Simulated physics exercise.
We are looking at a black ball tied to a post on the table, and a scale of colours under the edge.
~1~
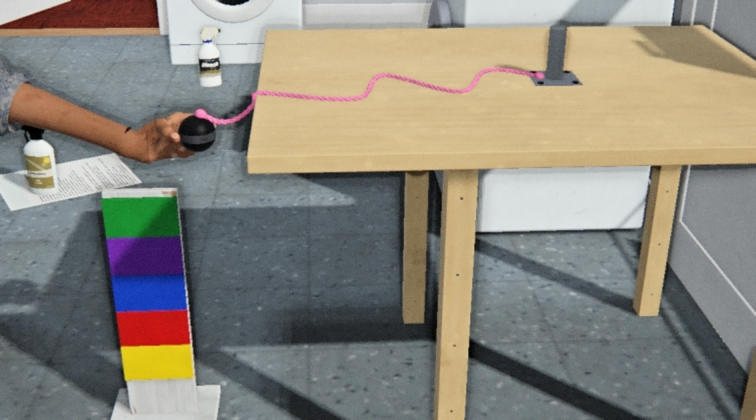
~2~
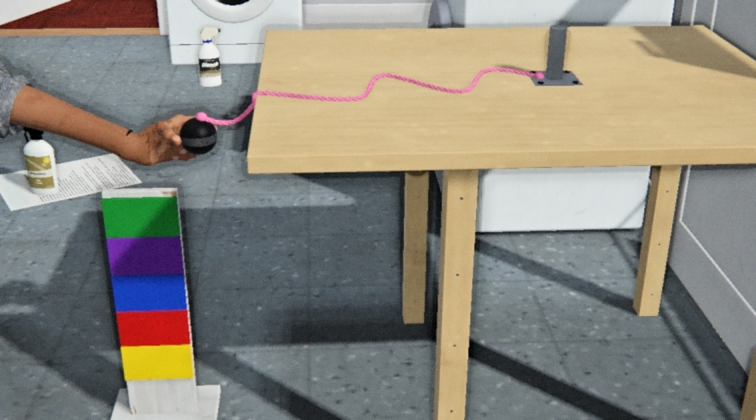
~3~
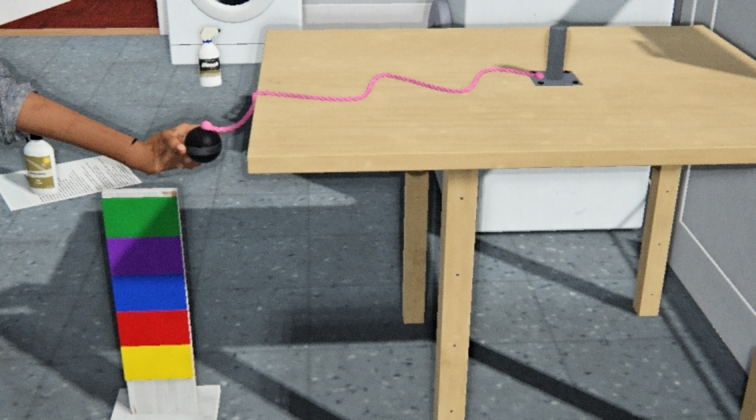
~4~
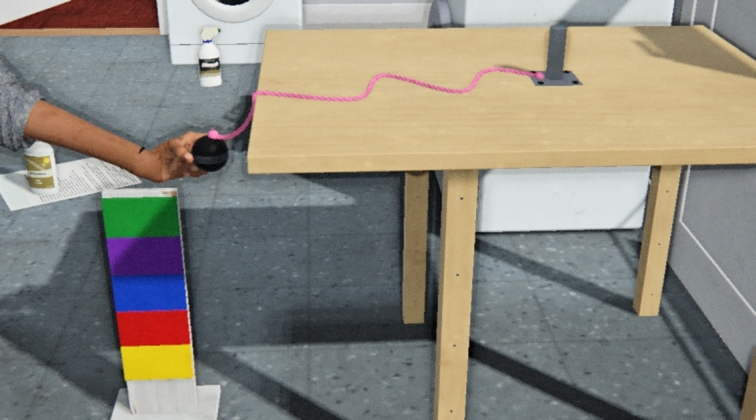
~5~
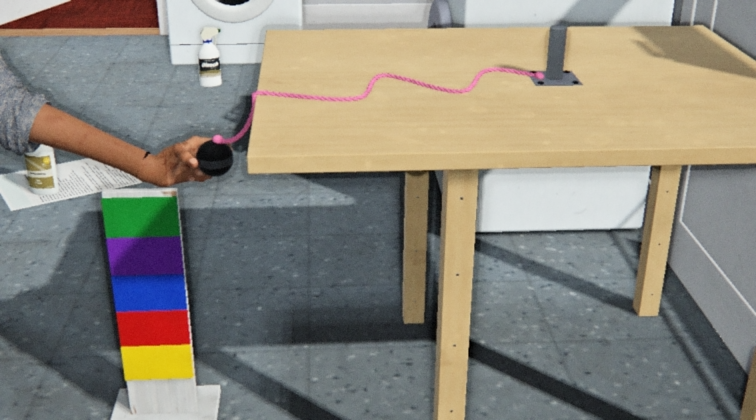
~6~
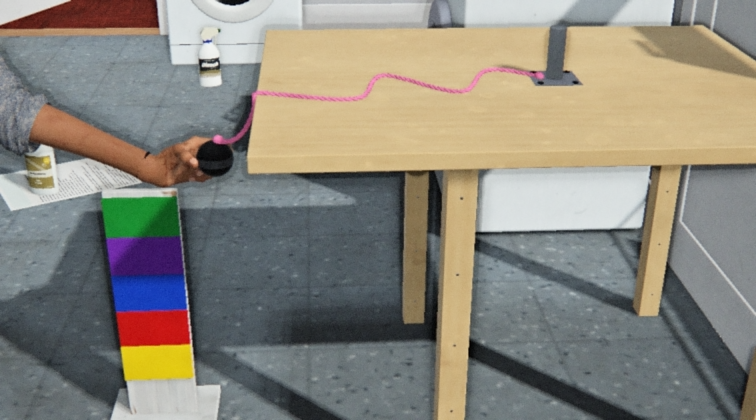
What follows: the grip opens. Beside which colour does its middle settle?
Its centre hangs level with the blue band.
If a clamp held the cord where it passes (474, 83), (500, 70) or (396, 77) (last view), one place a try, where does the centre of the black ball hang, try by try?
The places are (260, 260), (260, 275) and (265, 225).
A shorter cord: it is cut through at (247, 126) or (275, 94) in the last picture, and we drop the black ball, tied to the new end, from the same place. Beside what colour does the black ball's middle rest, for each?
Try by try: Purple; green.
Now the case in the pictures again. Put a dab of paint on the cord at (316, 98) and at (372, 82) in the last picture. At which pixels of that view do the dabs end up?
Near (259, 154) and (288, 89).
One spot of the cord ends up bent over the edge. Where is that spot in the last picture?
That spot is around (367, 93).
Early on, ball near (255, 271); level with blue.
Midway, ball near (269, 285); level with blue.
Finally, ball near (264, 287); level with blue. Its middle rests at the blue band.
